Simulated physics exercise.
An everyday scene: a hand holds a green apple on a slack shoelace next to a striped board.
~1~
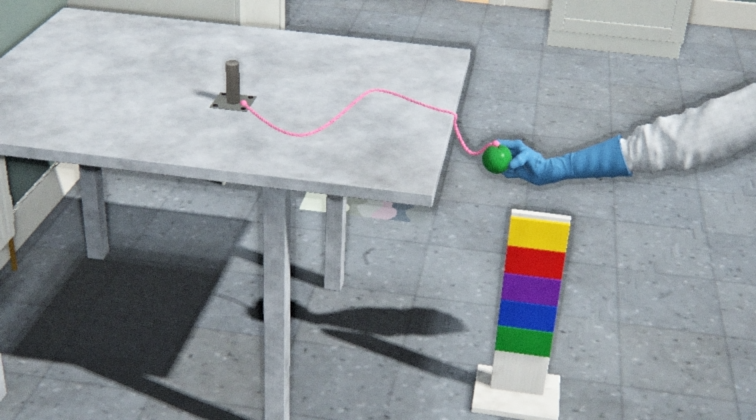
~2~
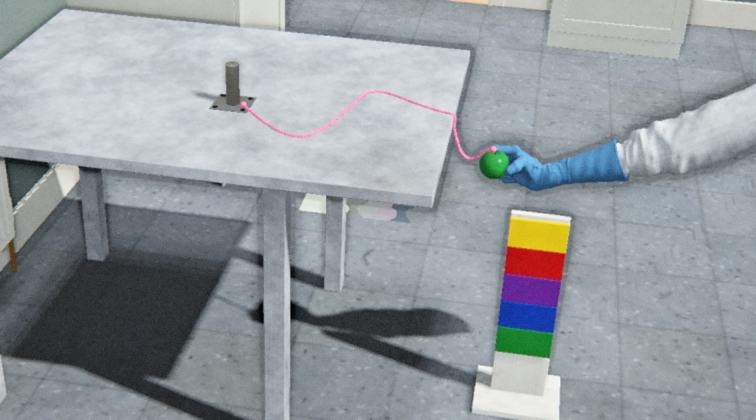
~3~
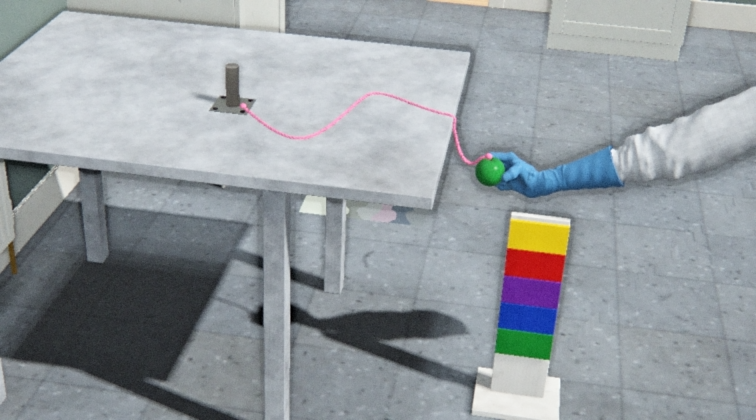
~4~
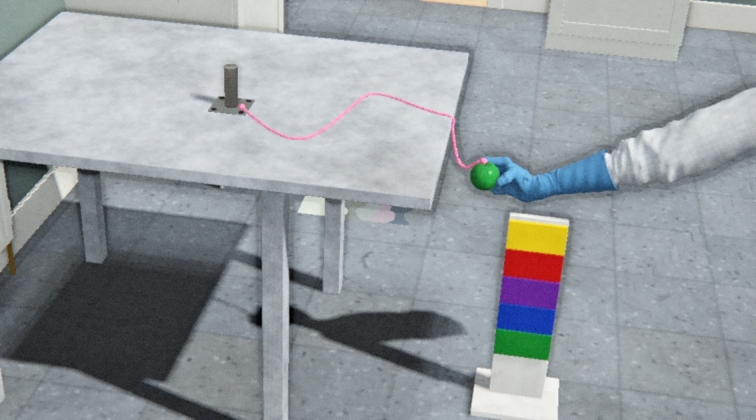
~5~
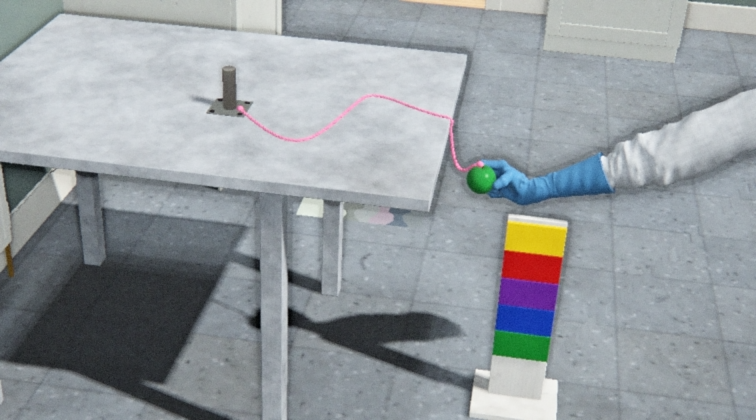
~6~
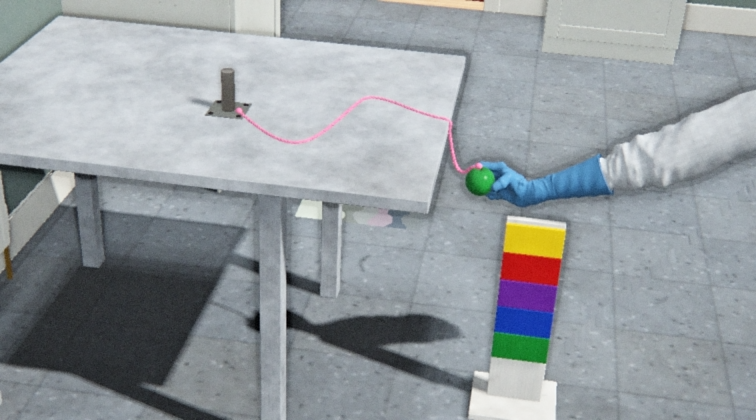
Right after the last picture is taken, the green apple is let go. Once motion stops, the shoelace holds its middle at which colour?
At blue.
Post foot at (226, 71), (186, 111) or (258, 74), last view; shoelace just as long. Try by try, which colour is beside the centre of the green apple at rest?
Going case by case, it's purple, purple and finally blue.
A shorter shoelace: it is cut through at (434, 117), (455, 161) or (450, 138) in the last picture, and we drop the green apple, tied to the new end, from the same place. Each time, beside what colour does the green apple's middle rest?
In order of the tries: Yellow; then purple; then red.
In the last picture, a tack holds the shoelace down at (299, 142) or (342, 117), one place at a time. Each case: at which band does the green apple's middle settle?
Try one: Purple. Try two: Red.
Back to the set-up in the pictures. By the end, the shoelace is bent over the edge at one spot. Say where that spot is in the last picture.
Position: Approx. (357, 104).
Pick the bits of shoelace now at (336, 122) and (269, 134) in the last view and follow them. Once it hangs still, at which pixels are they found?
I'd say about (395, 131) for one and about (300, 118) for the other.
Soon after, apple near (405, 318); level with blue.
After that, apple near (442, 318); level with blue.
In the end, apple near (427, 322); level with blue. Its centre hangs level with the blue band.
